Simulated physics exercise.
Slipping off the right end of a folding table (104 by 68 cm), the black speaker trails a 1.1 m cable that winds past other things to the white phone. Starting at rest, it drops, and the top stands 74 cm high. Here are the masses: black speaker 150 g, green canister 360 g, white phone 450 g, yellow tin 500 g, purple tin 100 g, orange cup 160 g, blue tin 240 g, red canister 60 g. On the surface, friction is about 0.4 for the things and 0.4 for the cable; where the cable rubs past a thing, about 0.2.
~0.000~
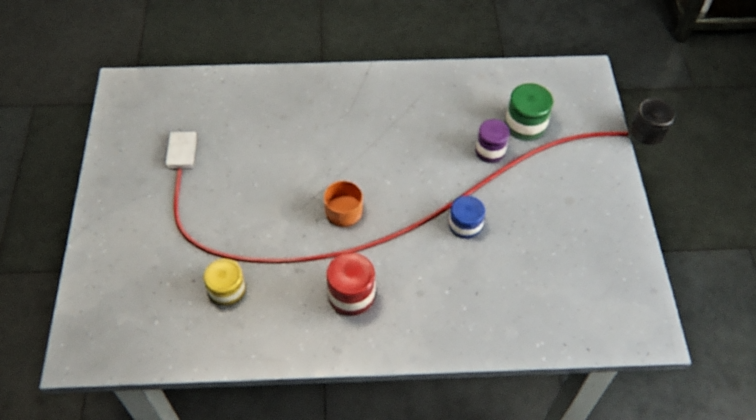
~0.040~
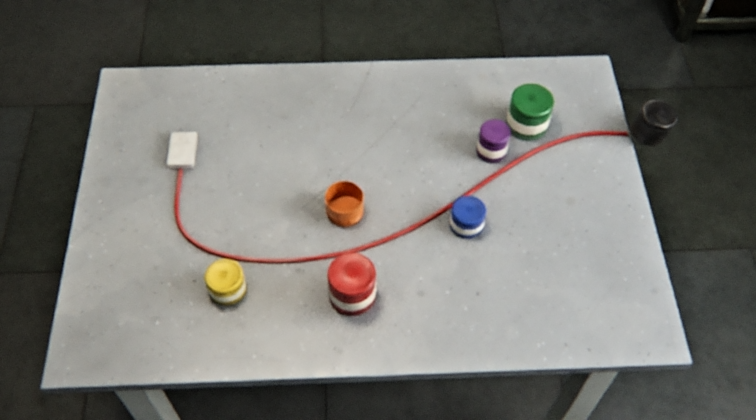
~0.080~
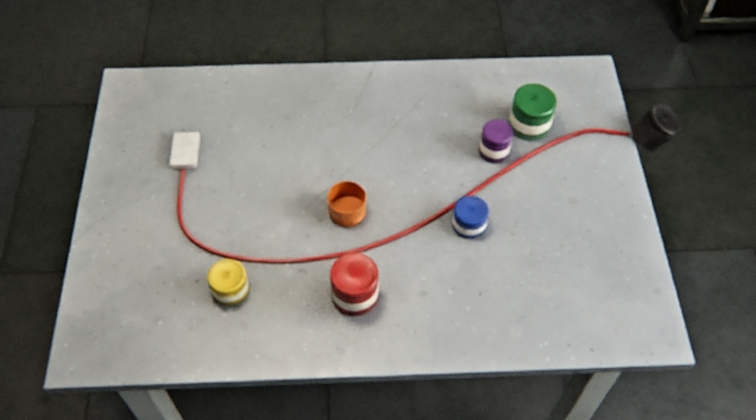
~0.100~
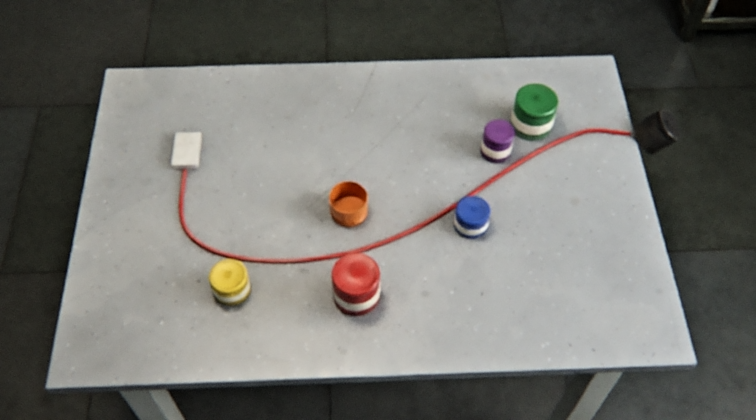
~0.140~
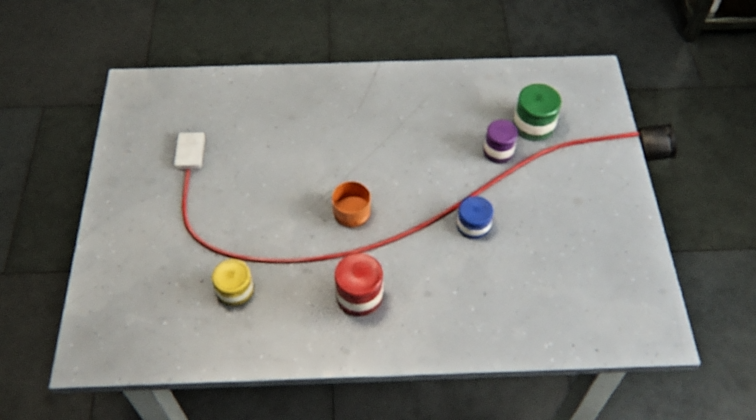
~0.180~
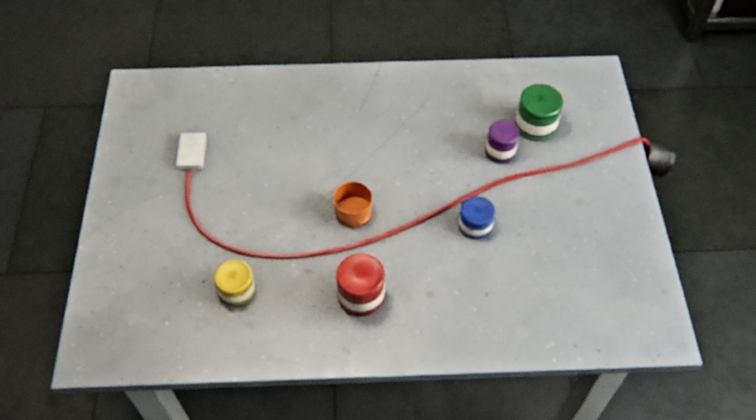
A black speaker at the table's right edge tilts over and shifts slightly downward, drawing the red cable straighter across the gray tabletop, while the white phone, orange cup, and colored tins and canisters stay essentially in place.
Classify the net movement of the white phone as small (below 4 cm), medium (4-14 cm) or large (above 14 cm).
Small.
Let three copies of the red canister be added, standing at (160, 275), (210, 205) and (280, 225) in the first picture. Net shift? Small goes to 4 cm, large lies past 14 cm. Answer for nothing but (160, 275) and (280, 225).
Slight and moderate.
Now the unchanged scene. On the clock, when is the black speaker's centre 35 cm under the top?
Answer: Not at all.
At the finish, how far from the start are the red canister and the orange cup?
In the end the red canister has moved about 0 cm, while the orange cup has moved about 4 cm.
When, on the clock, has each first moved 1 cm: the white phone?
Estimate for the white phone: Near 0.38 seconds.
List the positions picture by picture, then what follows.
The first picture shows white phone (181, 148); cable runs through (579, 137) (489, 179) (390, 237) (274, 261) (177, 220).
The second picture shows black speaker (658, 113); cable runs through (578, 136) (391, 238) (178, 220).
The third picture shows black speaker (661, 118); cable runs through (579, 133) (393, 238) (181, 220).
The fourth picture shows black speaker (657, 132); cable runs through (580, 133) (395, 238) (182, 221).
The fifth picture shows black speaker (657, 143); cable runs through (590, 140) (398, 237) (186, 221).
The sixth picture shows white phone (191, 149); cable runs through (615, 150) (513, 177) (408, 226) (294, 256) (194, 220).
By 0.4 s, the cable's tail end at (201, 171); white phone 1 cm off its start, black speaker over the edge, orange cup 3 cm off its start.
By 0.7 s, the cable's tail end at (206, 170); white phone 1 cm off its start, black speaker over the edge, orange cup 3 cm off its start.
By 0.9 s, the cable's tail end at (206, 170); white phone 1 cm off its start at (198, 150), black speaker over the edge, orange cup 3 cm off its start at (356, 181).
By 1.2 s, the cable's tail end at (206, 170); white phone 1 cm off its start, orange cup 3 cm off its start, black speaker over the edge.
By 2.4 s, the cable's tail end at (206, 170); white phone 1 cm off its start at (198, 150), black speaker over the edge, orange cup 3 cm off its start at (356, 181).
